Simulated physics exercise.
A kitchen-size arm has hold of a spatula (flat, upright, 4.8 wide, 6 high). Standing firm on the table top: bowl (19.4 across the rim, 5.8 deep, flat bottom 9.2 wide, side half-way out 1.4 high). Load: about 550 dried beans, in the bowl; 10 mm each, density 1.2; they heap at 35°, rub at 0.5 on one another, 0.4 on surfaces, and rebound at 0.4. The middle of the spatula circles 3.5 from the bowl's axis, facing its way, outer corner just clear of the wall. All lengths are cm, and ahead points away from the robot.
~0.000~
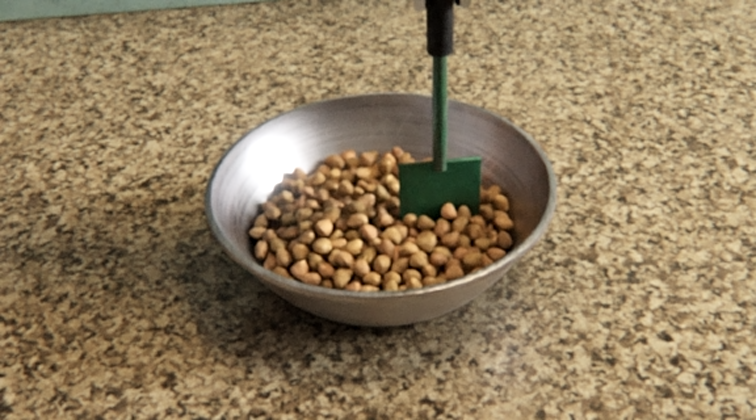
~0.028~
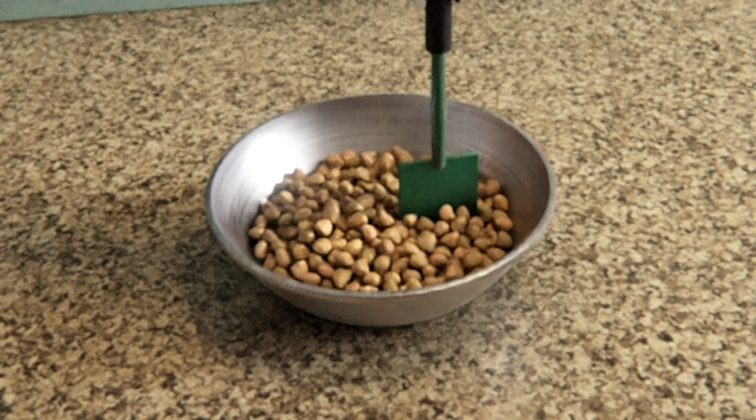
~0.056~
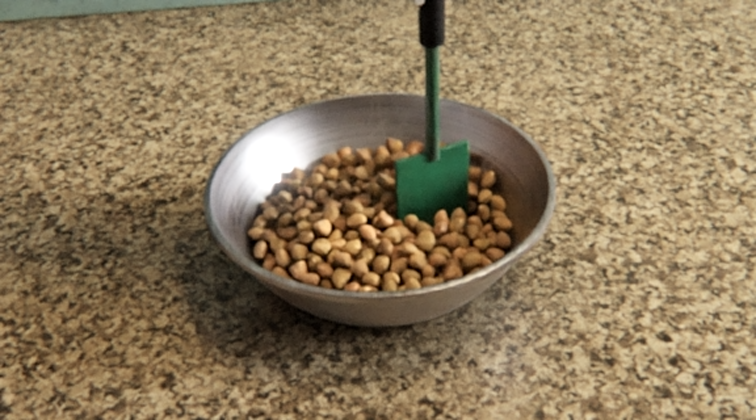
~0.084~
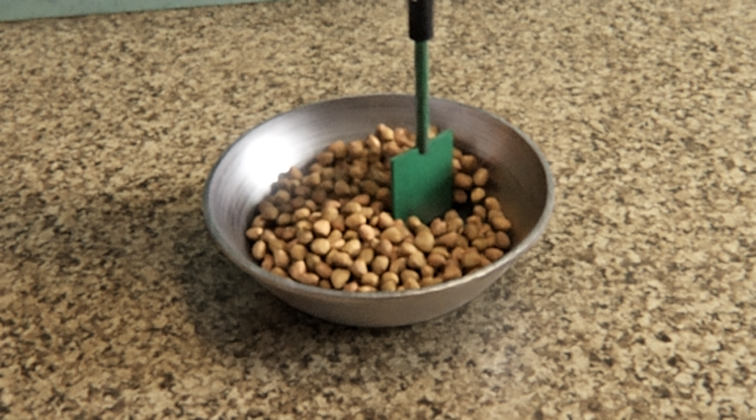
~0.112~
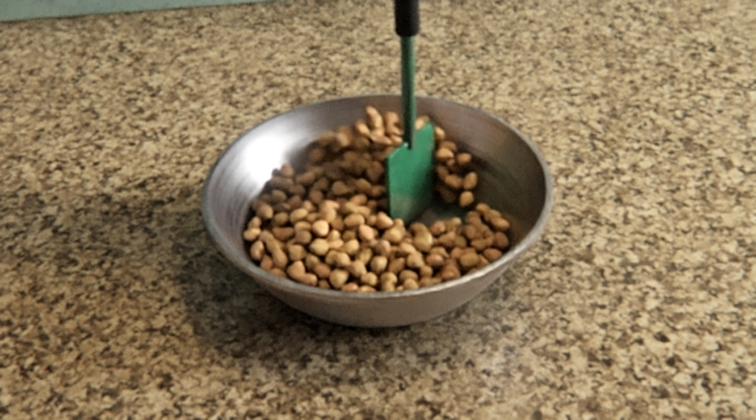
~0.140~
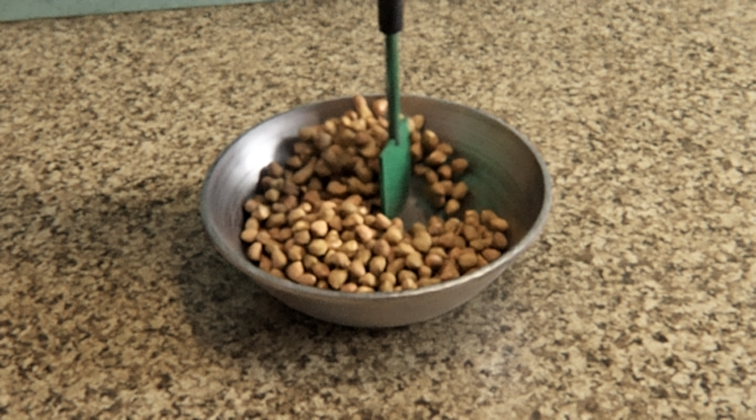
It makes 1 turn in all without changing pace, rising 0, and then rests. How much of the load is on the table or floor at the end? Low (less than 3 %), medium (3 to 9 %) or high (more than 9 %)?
A medium share, 3 to 9 %, ends on the table or floor.
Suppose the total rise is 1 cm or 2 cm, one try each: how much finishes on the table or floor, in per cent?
Some 5 and 5 per cent.
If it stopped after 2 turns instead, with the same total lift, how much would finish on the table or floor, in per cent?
It would be near 15 per cent.
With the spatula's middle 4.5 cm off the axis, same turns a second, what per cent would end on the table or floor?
It would be near 15 per cent.
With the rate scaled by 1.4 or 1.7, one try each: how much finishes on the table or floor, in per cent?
Some 15 and 25 per cent.
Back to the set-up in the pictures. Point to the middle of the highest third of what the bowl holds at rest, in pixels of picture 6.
Near (450, 177).
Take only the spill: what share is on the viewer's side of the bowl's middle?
Some 80 per cent.
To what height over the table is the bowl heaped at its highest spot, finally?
Some 7.0 cm.
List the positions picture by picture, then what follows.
The first picture shows the spatula neck at (440, 139), 0° round; upper third of the load around (376, 223), from x 260 to 505, top at y 155; 547 in the bowl.
The second picture shows the spatula neck at (438, 136), 5° round; upper third of the load around (377, 221), from x 260 to 505, top at y 155.
The third picture shows the spatula neck at (432, 129), 19° round; upper third of the load around (380, 214), from x 255 to 505, top at y 145.
The fourth picture shows the spatula neck at (422, 122), 35° round; upper third of the load around (375, 206), from x 255 to 500, top at y 135.
The fifth picture shows the spatula neck at (409, 118), 50° round; upper third of the load around (366, 189), from x 255 to 500, top at y 115.
The sixth picture shows the spatula neck at (394, 114), 65° round; upper third of the load around (353, 184), from x 250 to 500, top at y 105; 547 in the bowl.
After 0.35 s, 179° round, highest piece 8 above the table; 542 in the bowl, 5 in flight or on the tool.
After 0.56 s, 292° round, highest piece 8 above the table; 524 in the bowl, 22 on the table or floor, 1 in flight or on the tool.
After 0.87 s, 0° round, highest piece 7 above the table; 517 in the bowl, 29 on the table or floor, 1 in flight or on the tool.
After 1.57 s, 0° round, highest piece 7 above the table; 517 in the bowl, 30 on the table or floor.
In the end, 517 in the bowl, 30 on the table or floor. That is 5 % on the table or floor.
